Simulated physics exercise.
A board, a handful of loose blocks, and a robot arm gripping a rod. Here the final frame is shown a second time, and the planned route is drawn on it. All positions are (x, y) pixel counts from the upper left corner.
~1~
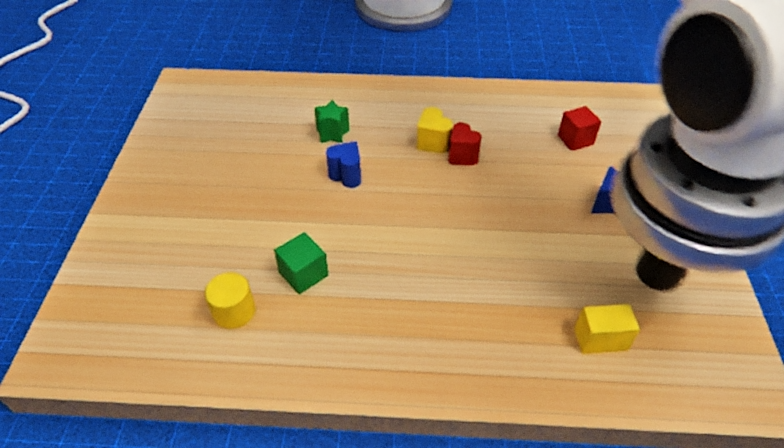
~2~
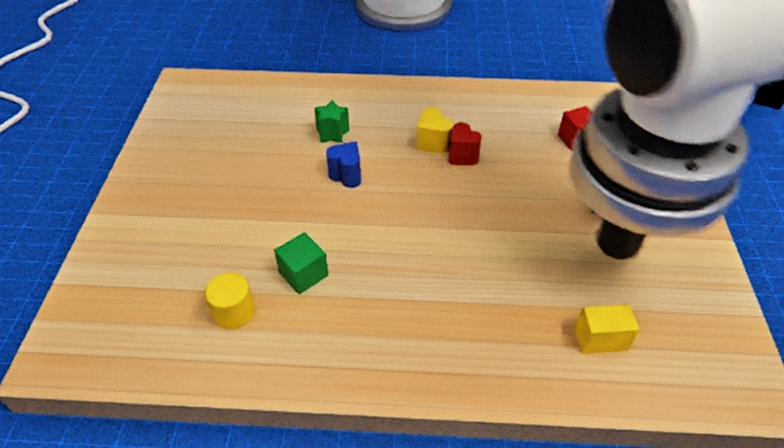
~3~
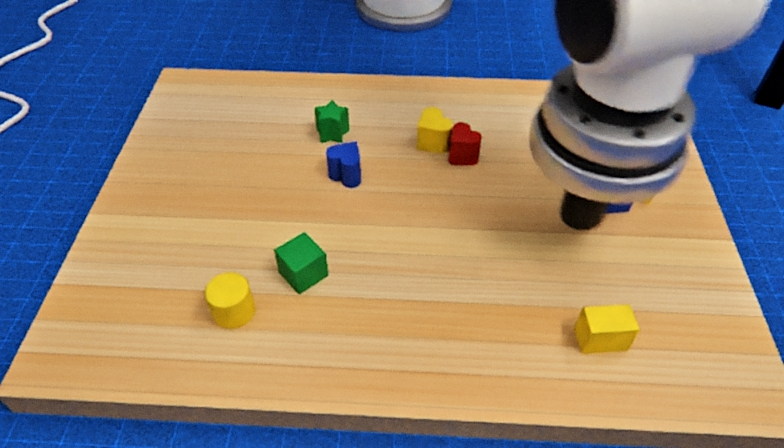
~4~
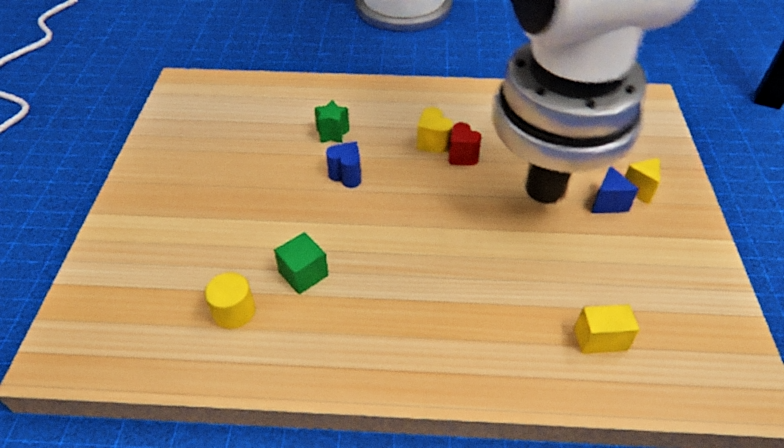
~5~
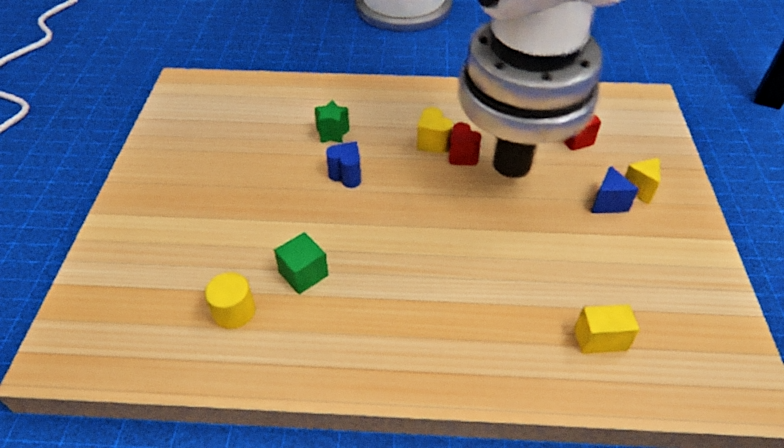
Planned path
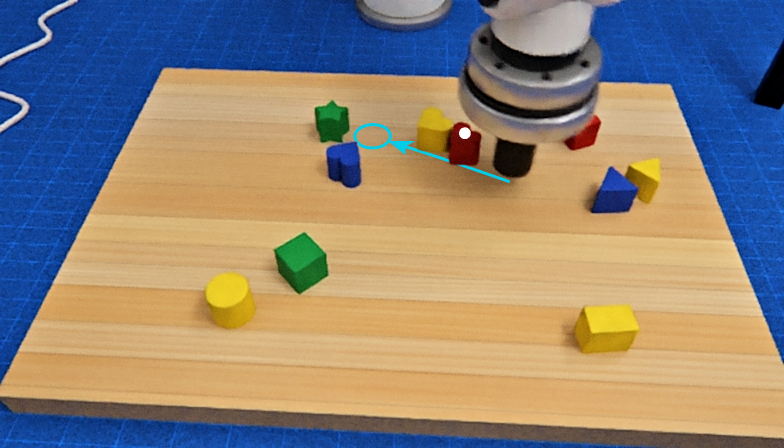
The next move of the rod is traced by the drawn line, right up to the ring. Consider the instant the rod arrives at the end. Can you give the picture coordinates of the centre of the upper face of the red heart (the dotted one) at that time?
Its top centre is at about (439, 110).
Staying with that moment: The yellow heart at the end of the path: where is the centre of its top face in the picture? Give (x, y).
At (414, 101).
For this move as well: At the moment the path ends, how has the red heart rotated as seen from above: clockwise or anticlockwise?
Spin direction: Clockwise.
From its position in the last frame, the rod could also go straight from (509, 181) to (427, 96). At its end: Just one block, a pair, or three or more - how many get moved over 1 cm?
I'd put the number at two.
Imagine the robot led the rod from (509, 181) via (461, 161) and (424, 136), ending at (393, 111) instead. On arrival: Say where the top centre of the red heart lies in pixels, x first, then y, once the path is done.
It will likely be found at (427, 86).
Path on the board, from (509, 181) to (373, 136); the dot is on the red heart.
What follows on the original path. One third of the way, rod at (463, 150); yellow heart at (422, 109), turned 45° anticlockwise; red heart at (450, 119), turned 50° clockwise.
Two thirds of the way, rod at (416, 134); yellow heart at (414, 101), turned 70° anticlockwise; red heart at (439, 110).
At the end, rod at (372, 121); green star in place; yellow heart at (414, 101), turned 70° anticlockwise; red heart at (439, 110), turned 135° clockwise.
